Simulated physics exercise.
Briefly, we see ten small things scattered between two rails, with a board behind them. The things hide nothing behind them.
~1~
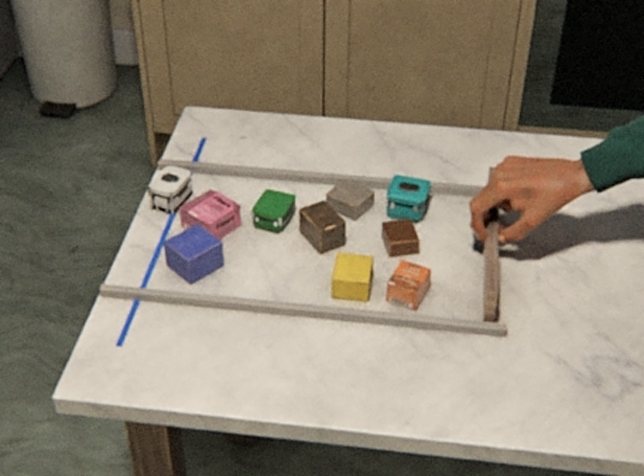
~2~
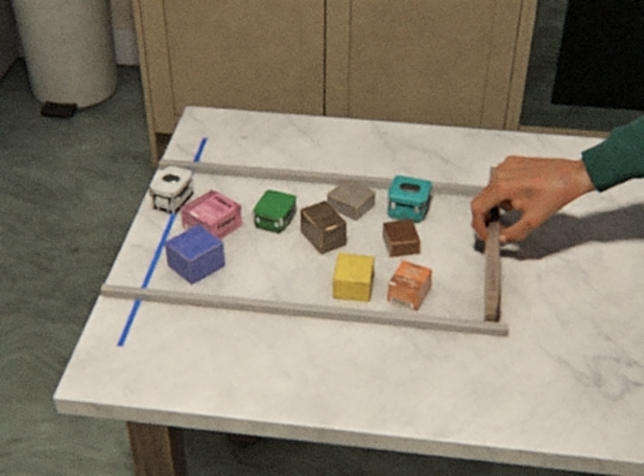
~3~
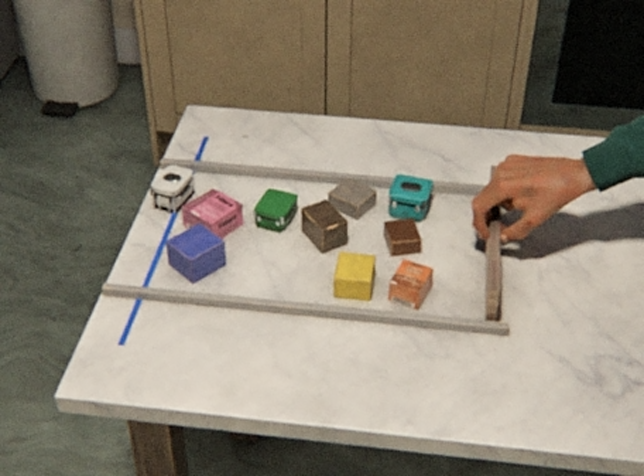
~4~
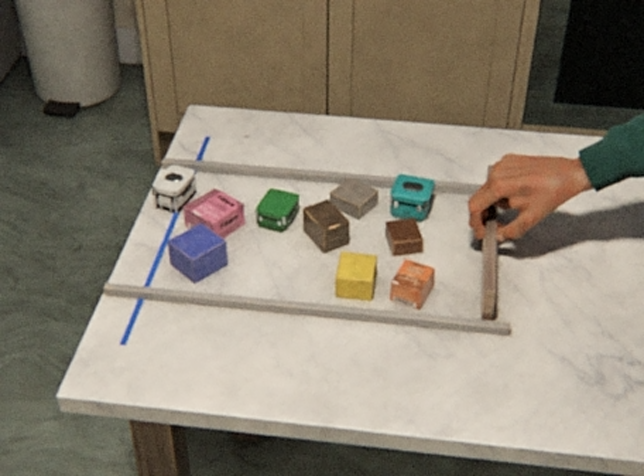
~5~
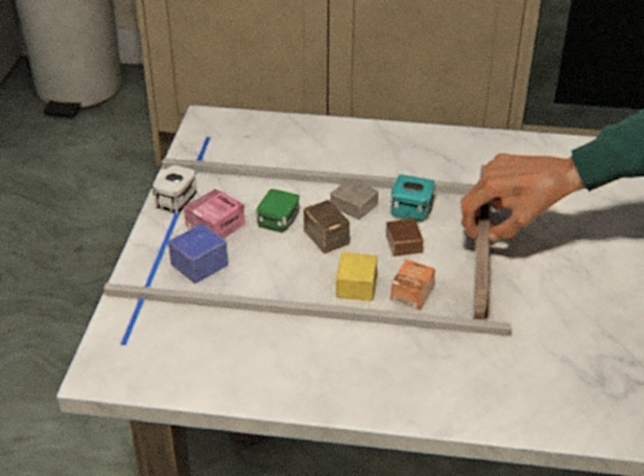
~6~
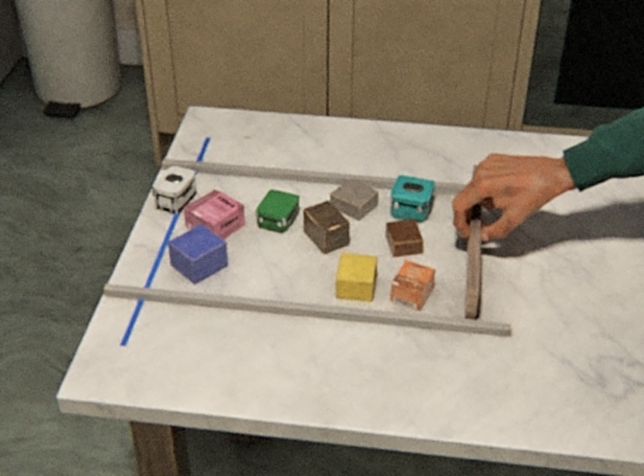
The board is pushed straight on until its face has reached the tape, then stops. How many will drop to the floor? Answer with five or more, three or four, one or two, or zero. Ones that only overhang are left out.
The count that falls is five or more.
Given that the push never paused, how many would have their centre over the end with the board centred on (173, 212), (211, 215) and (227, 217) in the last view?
7, 4 and 2.
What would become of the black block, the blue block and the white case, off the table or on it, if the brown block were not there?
Black block still up; blue block down; white case down.
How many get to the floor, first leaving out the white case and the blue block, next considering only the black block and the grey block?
The first try gives 5, the second gives 5.
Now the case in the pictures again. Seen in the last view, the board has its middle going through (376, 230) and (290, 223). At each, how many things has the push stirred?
So 6, and at the other place 9.
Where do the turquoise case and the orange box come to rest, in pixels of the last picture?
In the last picture the turquoise case sits at (168, 179) while the orange box sits at (136, 262).
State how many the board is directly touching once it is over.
So the total is 3.
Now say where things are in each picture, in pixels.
The first picture shows white case (171, 189); blue block (194, 254); pink box (211, 216); board (491, 241); tape (167, 229).
The second picture shows blue block (195, 254); green case (275, 212).
The third picture shows pink box (213, 216); turquoise case (410, 198).
The fourth picture shows white case (175, 189); orange box (412, 284).
The fifth picture shows blue block (198, 253); grey block (354, 199).
The sixth picture shows white case (175, 190); blue block (198, 254); pink box (215, 216); board (474, 239); tape (171, 228).
Soon after, none off yet; white case at rest near (175, 190); blue block at rest near (198, 254); pink box at rest near (215, 216).
After that, none off yet; white case at rest near (175, 190); blue block moving near (194, 255); pink box displaced about its own width near (184, 220).
And then, none off yet; white case tilting a little near (136, 182); blue block displaced well along near (124, 254); pink box tilting a little near (115, 226).
In the end, the number that fall off is five or more; gone, yellow block, grey block, black block, green case, pink box, blue block and white case.
